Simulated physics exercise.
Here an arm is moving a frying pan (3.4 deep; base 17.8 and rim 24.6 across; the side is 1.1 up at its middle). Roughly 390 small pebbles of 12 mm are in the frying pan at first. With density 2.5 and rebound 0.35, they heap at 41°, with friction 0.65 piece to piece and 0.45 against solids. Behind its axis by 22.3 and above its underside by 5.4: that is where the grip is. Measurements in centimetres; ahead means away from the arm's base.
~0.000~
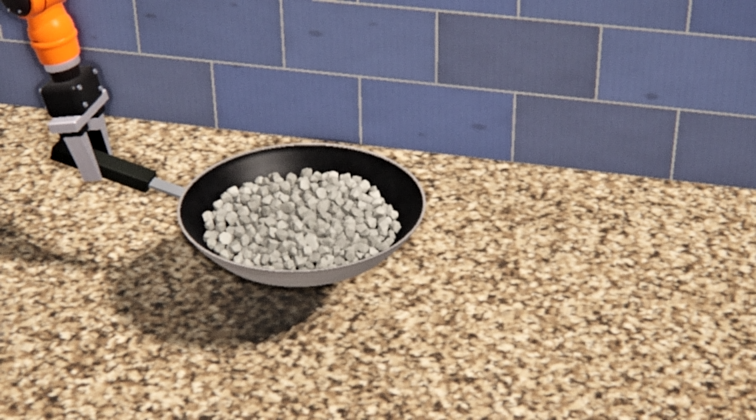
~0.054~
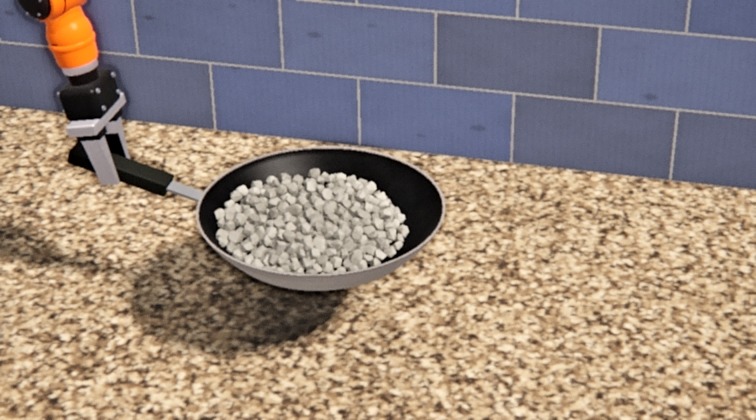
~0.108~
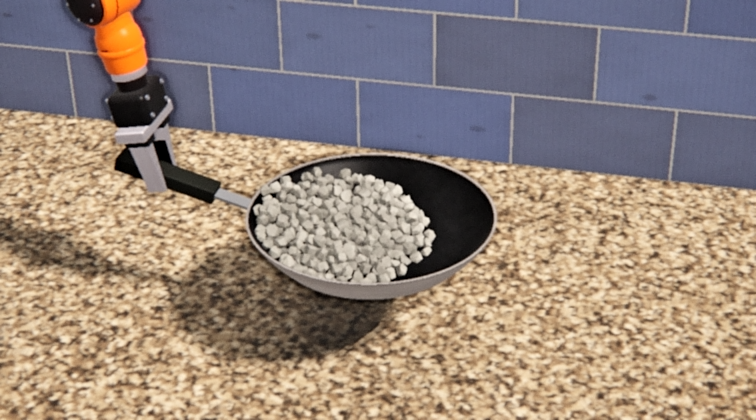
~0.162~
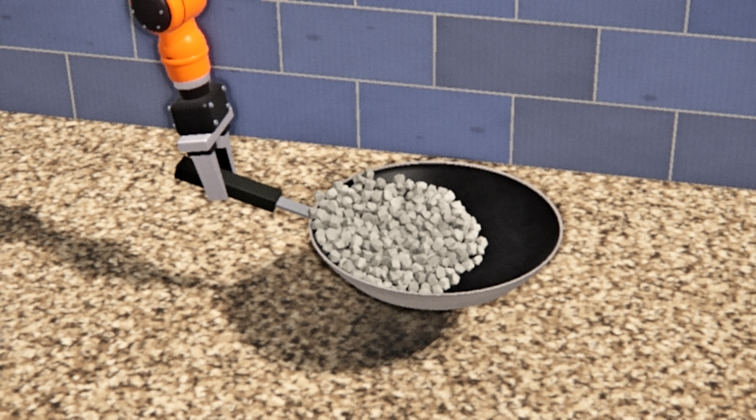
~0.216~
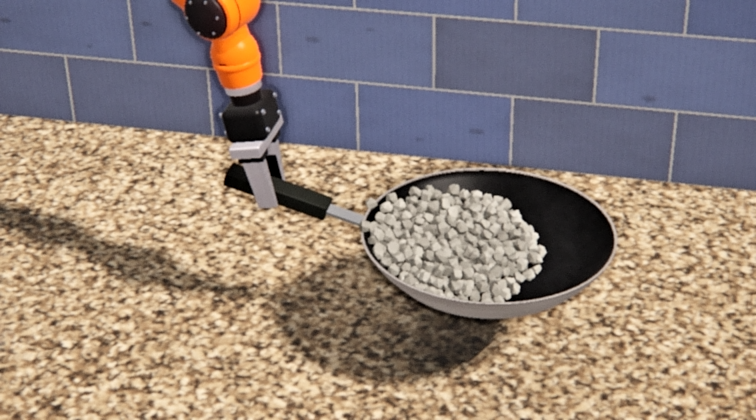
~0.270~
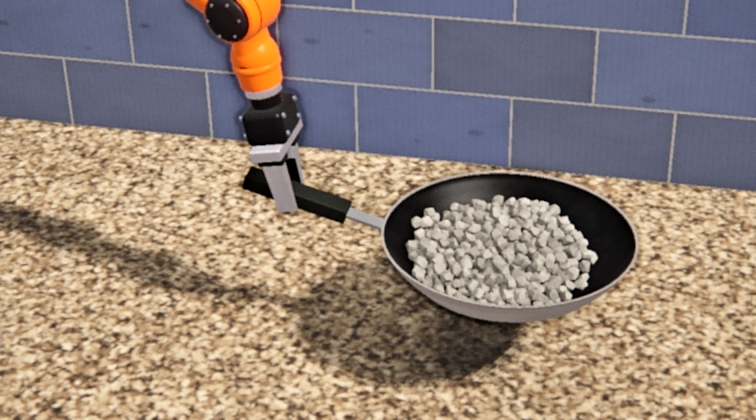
A black frying pan with a pale metal outside, heaped with small grey pebbles, hovers over a speckled tan and brown countertop before a blue tiled wall, seen from slightly above. An orange and black robot arm grips its dark handle at the left with a grey gripper. The arm carries the pan rightward as the pebbles bunch toward the handle, then shift back toward the middle, while the camera stays still.
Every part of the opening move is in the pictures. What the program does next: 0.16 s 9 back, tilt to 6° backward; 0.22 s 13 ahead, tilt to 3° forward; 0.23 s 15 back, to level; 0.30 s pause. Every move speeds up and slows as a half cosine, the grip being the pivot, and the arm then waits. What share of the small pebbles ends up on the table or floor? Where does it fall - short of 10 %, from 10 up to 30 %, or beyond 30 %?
Short of 10 %.
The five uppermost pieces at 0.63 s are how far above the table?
Around 18 cm above the table.
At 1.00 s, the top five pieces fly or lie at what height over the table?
Height: Around 15 cm.
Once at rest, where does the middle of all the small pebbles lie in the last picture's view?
I'd put it somewhere around (409, 242) in the last picture.
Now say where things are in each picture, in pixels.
The first frame shows frying pan middle at (303, 219), level; upper third of the load around (306, 213), from x 210 to 395, top at y 175; 391 in the frying pan.
The second frame shows frying pan middle at (322, 223), level; upper third of the load around (307, 215), from x 220 to 405, top at y 175.
The third frame shows frying pan middle at (371, 230), level; upper third of the load around (308, 213), from x 260 to 430, top at y 175.
The fourth frame shows frying pan middle at (435, 240), level; upper third of the load around (357, 218), from x 315 to 480, top at y 175.
The fifth frame shows frying pan middle at (488, 248), level; upper third of the load around (421, 230), from x 365 to 540, top at y 190.
The sixth frame shows frying pan middle at (508, 251), level; upper third of the load around (482, 242), from x 410 to 590, top at y 200; 391 in the frying pan.
By 0.63 s, tilted 3° forward, highest piece 19 above the table; 365 in the frying pan, 2 on the table or floor, 24 in flight or on a rim.
By 1.00 s, level, highest piece 16 above the table; 369 in the frying pan, 21 on the table or floor, 1 in flight or on a rim.
By 1.38 s, level, highest piece 15 above the table; 369 in the frying pan, 22 on the table or floor.
By 2.43 s, level, highest piece 15 above the table; 369 in the frying pan, 22 on the table or floor.
Final count, 369 in the frying pan, 22 on the table or floor. That is 6 % on the table or floor.
